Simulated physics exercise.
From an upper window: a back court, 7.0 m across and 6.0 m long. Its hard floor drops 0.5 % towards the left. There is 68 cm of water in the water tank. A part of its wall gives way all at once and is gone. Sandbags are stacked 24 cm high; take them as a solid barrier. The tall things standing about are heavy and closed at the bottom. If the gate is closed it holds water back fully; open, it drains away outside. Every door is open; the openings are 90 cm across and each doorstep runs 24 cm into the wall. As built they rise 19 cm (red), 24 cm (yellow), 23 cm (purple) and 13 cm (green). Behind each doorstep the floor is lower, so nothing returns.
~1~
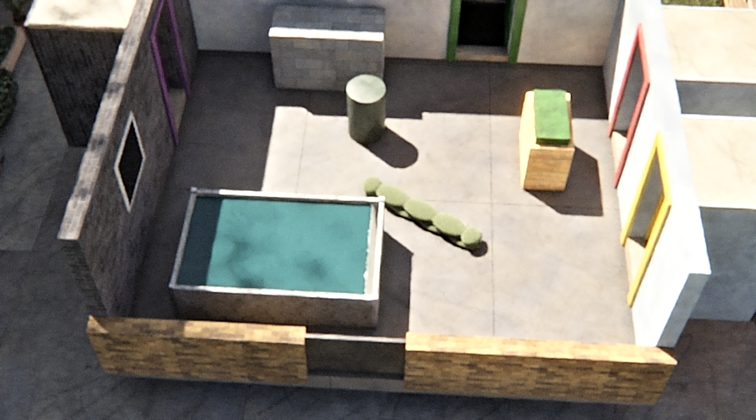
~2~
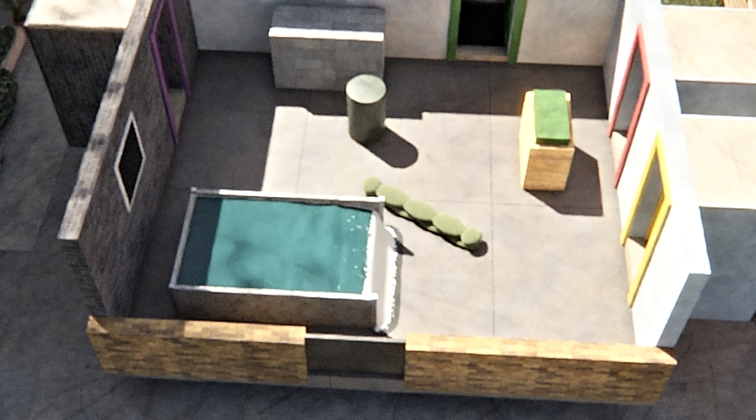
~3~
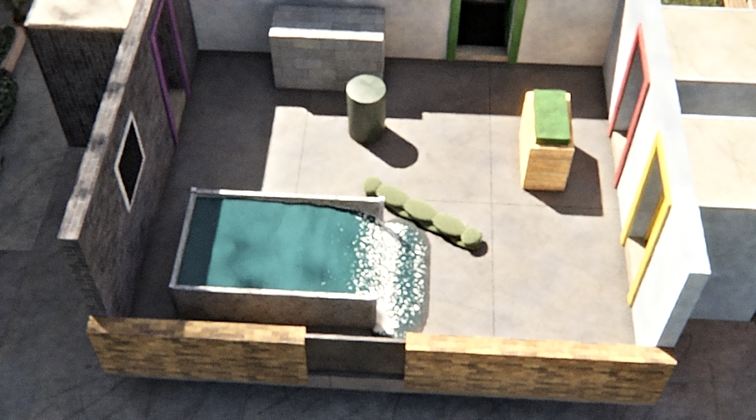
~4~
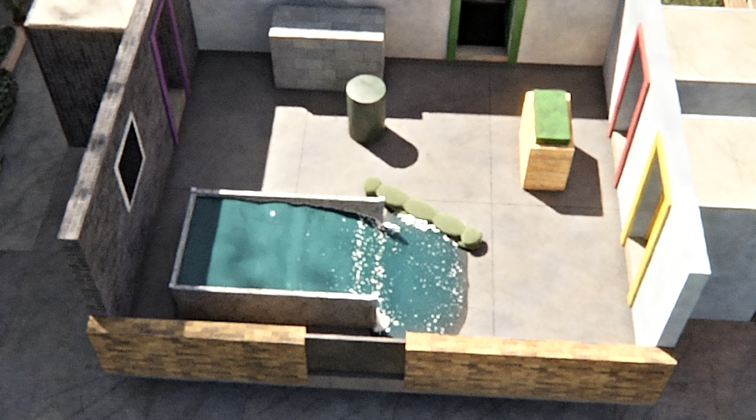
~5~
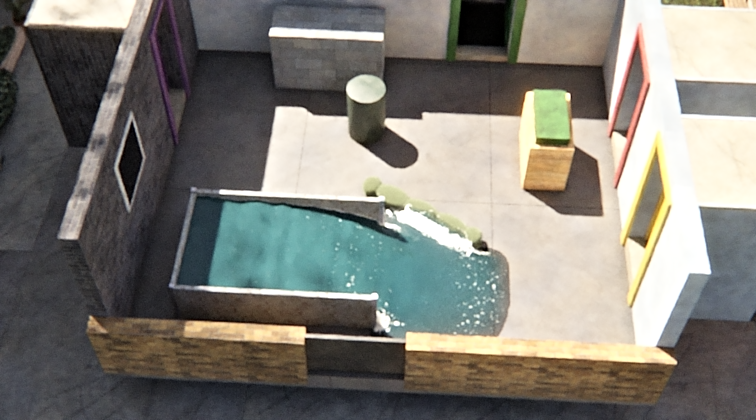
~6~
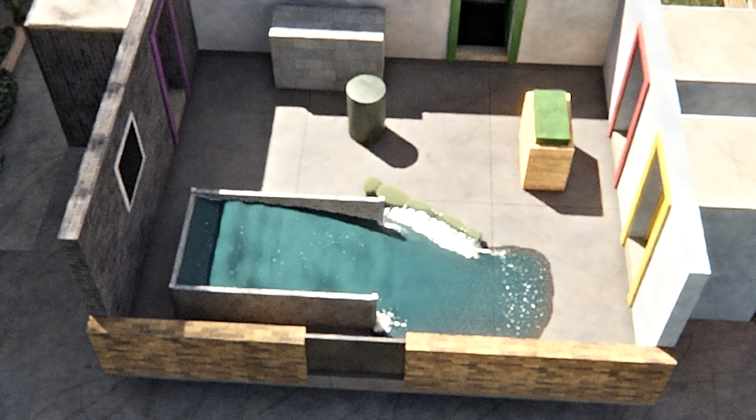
Water burst out through the right side of a tank in a walled courtyard, foaming along a low row of green sandbags as it spread rightward across the pale floor in a widening sheet.
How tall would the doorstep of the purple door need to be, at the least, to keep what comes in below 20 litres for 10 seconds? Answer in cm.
Close to 9 cm is just enough.
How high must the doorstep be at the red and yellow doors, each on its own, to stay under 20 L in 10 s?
About 9.5 cm at red and 25 cm at yellow.
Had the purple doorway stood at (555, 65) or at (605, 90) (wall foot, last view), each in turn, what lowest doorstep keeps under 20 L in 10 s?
Roughly 22 and 19 cm.
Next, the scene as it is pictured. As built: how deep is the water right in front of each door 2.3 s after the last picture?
Depths in cm: Red 6, yellow 30, purple 0, green 0.
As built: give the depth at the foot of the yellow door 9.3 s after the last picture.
Roughly 5.5 cm deep.
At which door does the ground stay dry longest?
It is the purple one.
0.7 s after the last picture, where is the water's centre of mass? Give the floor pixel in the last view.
At about (348, 277).
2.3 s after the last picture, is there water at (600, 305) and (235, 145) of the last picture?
In turn: Flooded, not reached.
Then, 0.7 s after the last picture water covers 25 % of the floor, deepest (36 cm) near (432, 237); it has not reached the purple door.
Then, 2.3 s after the last picture water covers 40 % of the floor, deepest (41 cm) near (627, 352); it has not reached the purple door.
Then, 9.3 s after the last picture water covers 95 % of the floor, deepest (14 cm) near (191, 225); 11 cm at the purple door, 0 litres in over its 23 cm doorstep.
At the purple door as built, the water peaked near 15 cm, 7.1 s after the last picture.
With a doorstep of 8 cm, 30 litres would have come in within the 10 s; with 10.5 cm, 11 litres. So under 20 litres takes about 9 cm.
